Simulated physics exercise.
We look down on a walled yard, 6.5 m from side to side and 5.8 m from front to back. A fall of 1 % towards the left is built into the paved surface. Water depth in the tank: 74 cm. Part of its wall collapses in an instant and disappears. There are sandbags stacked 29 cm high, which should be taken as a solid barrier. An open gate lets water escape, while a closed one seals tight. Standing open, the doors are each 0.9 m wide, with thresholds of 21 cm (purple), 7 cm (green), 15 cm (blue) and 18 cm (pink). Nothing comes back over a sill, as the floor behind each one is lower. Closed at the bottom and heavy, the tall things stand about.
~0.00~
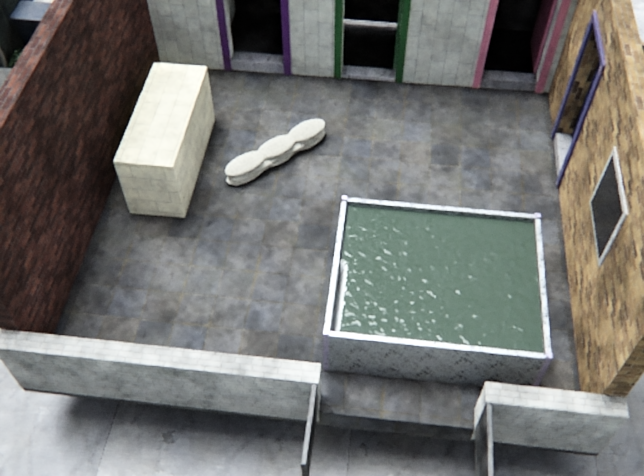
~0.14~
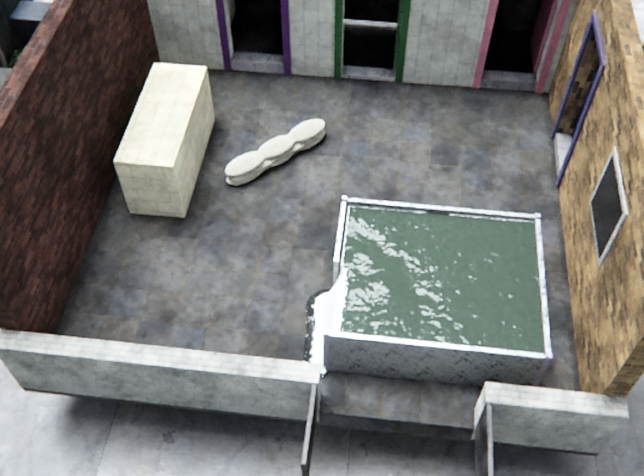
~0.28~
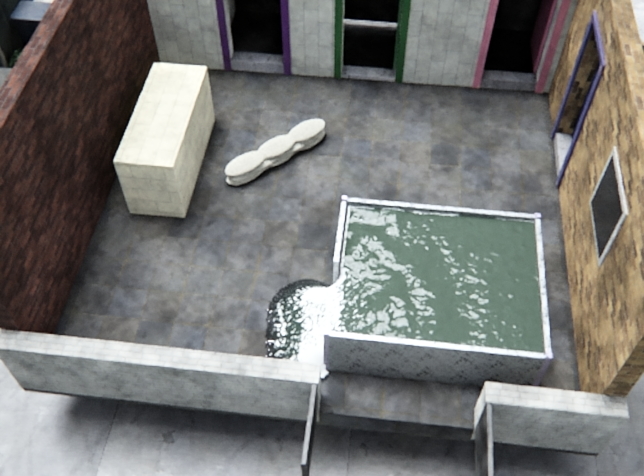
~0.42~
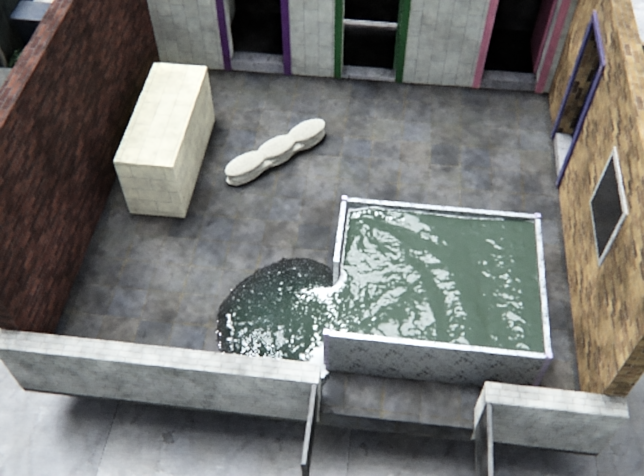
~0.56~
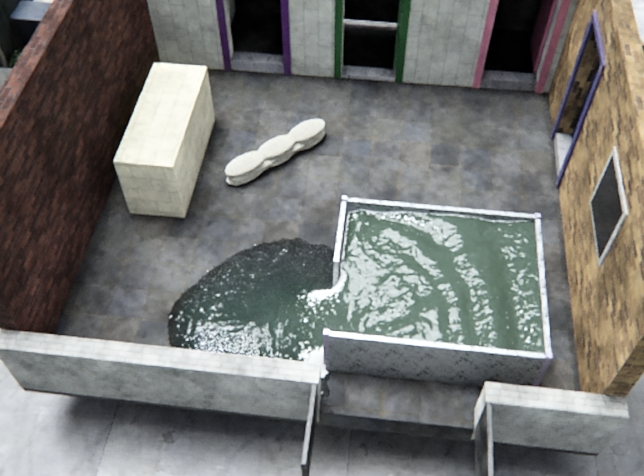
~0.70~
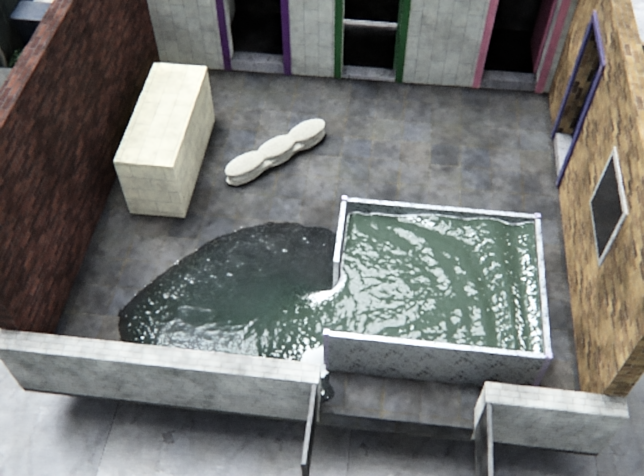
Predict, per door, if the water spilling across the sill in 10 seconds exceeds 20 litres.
The purple door is going to fall short of the limit. The green door is going to fall short of the limit. The blue door is going to fall short of the limit. The pink door is going to fall short of the limit.
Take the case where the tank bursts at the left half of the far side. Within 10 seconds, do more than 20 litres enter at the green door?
Green: Exceeds.
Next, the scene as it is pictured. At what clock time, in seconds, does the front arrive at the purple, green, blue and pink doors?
So purple at 3.4 s, green at 4.0 s, blue at 6.0 s, and pink at 5.5 s.
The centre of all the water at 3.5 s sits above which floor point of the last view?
The water is centred near (271, 277).
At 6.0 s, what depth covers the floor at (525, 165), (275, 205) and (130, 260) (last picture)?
Listed order: 3 / 5 / 21 cm.
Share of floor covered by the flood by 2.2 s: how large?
Covered: Roughly 30 per cent.
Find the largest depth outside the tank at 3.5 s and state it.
Peak depth: Approx. 50 cm.
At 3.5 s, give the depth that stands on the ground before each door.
In centimetres, the purple door has 3, the green door 0, the blue door 0 and the pink door 0.
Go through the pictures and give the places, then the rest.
The first frame shows still water, 74 cm deep, in the tank at (437, 275).
In the second frame, water pours out at (334, 321) and has run 0.6 m, to a hidden place; typically 6 cm deep outside, 74 cm at the tank's back.
In the third frame, water pours out at (333, 322) and has run 0.9 m, to (287, 292); typically 11 cm deep outside, 74 cm at the tank's back.
In the fourth frame, the front is at (229, 306), 1.4 m from the gap at (333, 323); 2.1 m2 of floor is under water; 74 cm left at the back of the tank.
In the fifth frame, water pours out at (333, 323) and has run 2.0 m, to (176, 329); typically 7 cm deep outside, 72 cm at the tank's back.
In the sixth frame, the front is at (126, 320), 2.6 m from the gap at (333, 322); 4.8 m2 of floor is under water; 64 cm left at the back of the tank.
After 1.4 s water covers 25 % of the floor and is deepest (53 cm) near (43, 363); purple door not reached, green door not reached, blue door not reached, pink door not reached.
After 2.2 s water covers 30 % of the floor and is deepest (51 cm) near (67, 339); purple door not reached, green door not reached, blue door not reached, pink door not reached.
After 3.5 s water covers 45 % of the floor and is deepest (50 cm) near (160, 71); purple door 3 cm at the sill, 0 L in, green door not reached, blue door not reached, pink door not reached.
After 6.0 s water covers 90 % of the floor and is deepest (28 cm) near (160, 71); purple door 9 cm at the sill, 0 L in, green door 4 cm at the sill, 0 L in, blue door 2 cm at the sill, 0 L in, pink door 7 cm at the sill, 0 L in.
After 10.0 s water covers 95 % of the floor and is deepest (19 cm) near (157, 78); purple door 6 cm at the sill, 0 L in, green door 8 cm at the sill, 2 L in, blue door 13 cm at the sill, 3 L in, pink door 15 cm at the sill, 0 L in.
